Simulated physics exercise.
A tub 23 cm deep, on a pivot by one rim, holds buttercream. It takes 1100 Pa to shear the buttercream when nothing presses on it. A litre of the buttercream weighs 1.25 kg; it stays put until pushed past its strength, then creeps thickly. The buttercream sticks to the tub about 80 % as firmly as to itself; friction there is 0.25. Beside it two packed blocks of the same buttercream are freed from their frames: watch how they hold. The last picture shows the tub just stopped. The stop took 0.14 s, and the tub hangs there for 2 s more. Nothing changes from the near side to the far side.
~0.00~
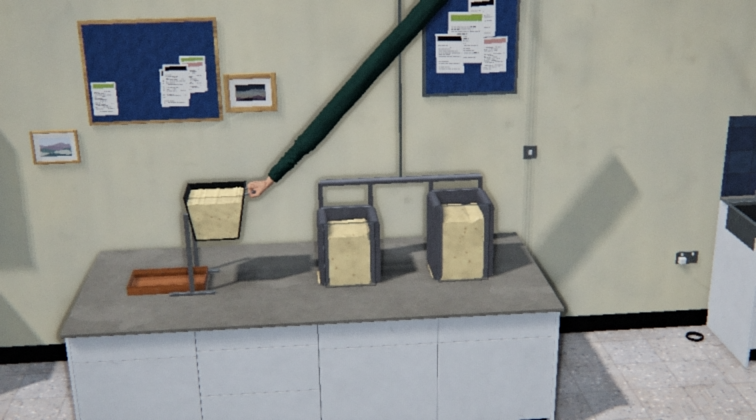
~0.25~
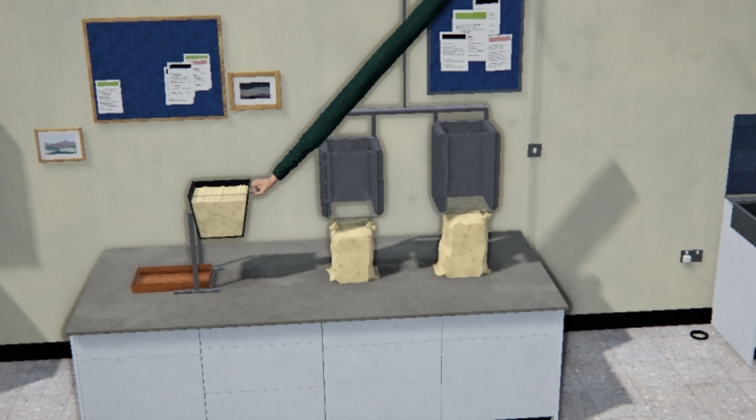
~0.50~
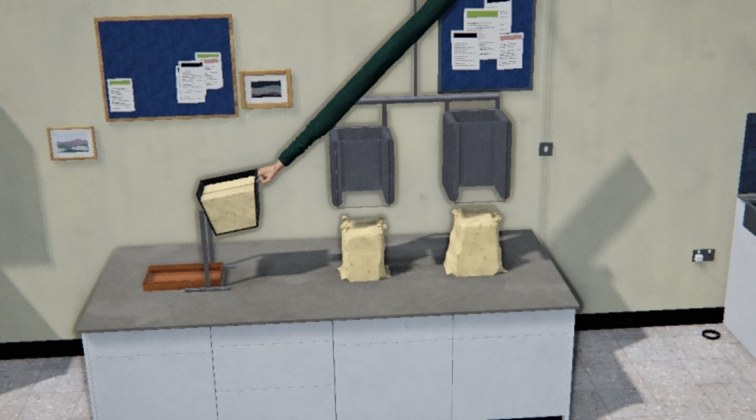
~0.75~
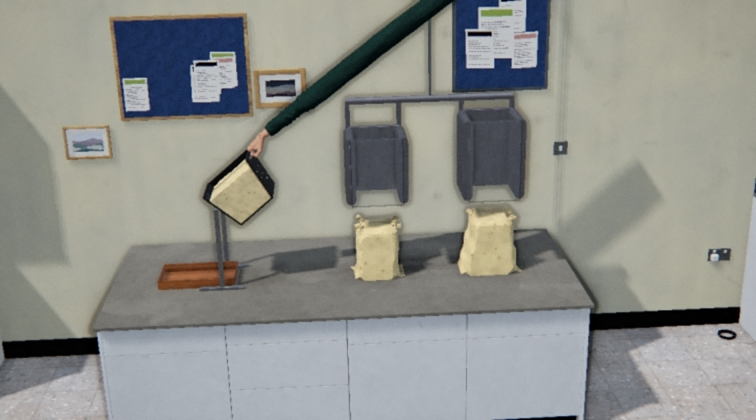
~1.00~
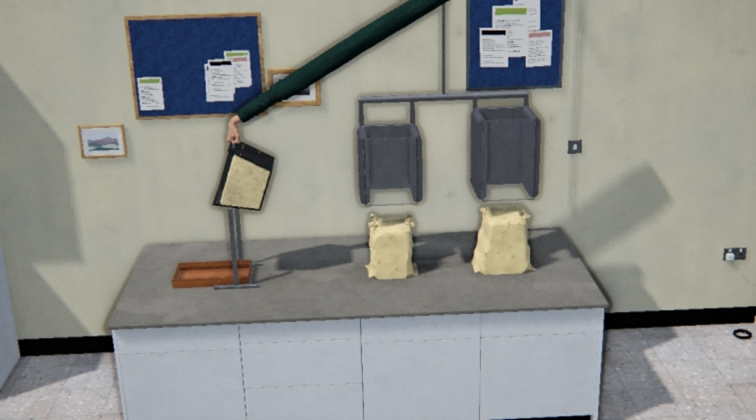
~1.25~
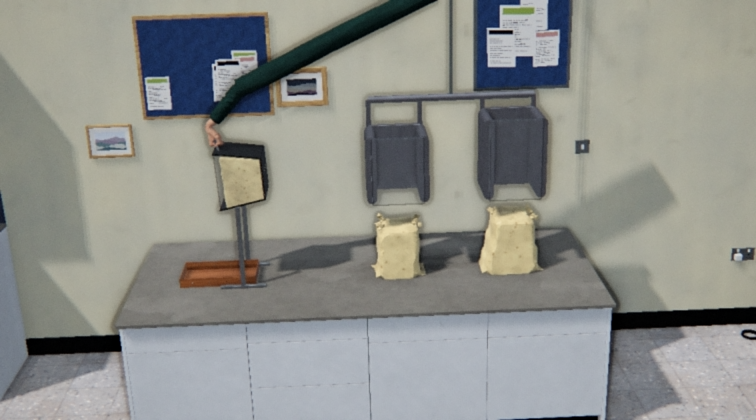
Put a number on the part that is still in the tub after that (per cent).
Expect roughly 100 %.
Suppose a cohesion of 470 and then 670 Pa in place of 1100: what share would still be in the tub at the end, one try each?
In turn about 25 %, 35 %.
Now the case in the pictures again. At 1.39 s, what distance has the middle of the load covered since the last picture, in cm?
About 0 cm.
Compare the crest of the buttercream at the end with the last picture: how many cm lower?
Some 0 cm.
After 1.39 s, the tub is at 93 degrees and holds 100 %.
After 1.56 s, the tub is at 93 degrees and holds 100 %.
After 1.73 s, the tub is at 93 degrees and holds 100 %.
After 1.90 s, the tub is at 93 degrees and holds 100 %.
After 3.25 s, the tub is at 93 degrees and holds 100 %.
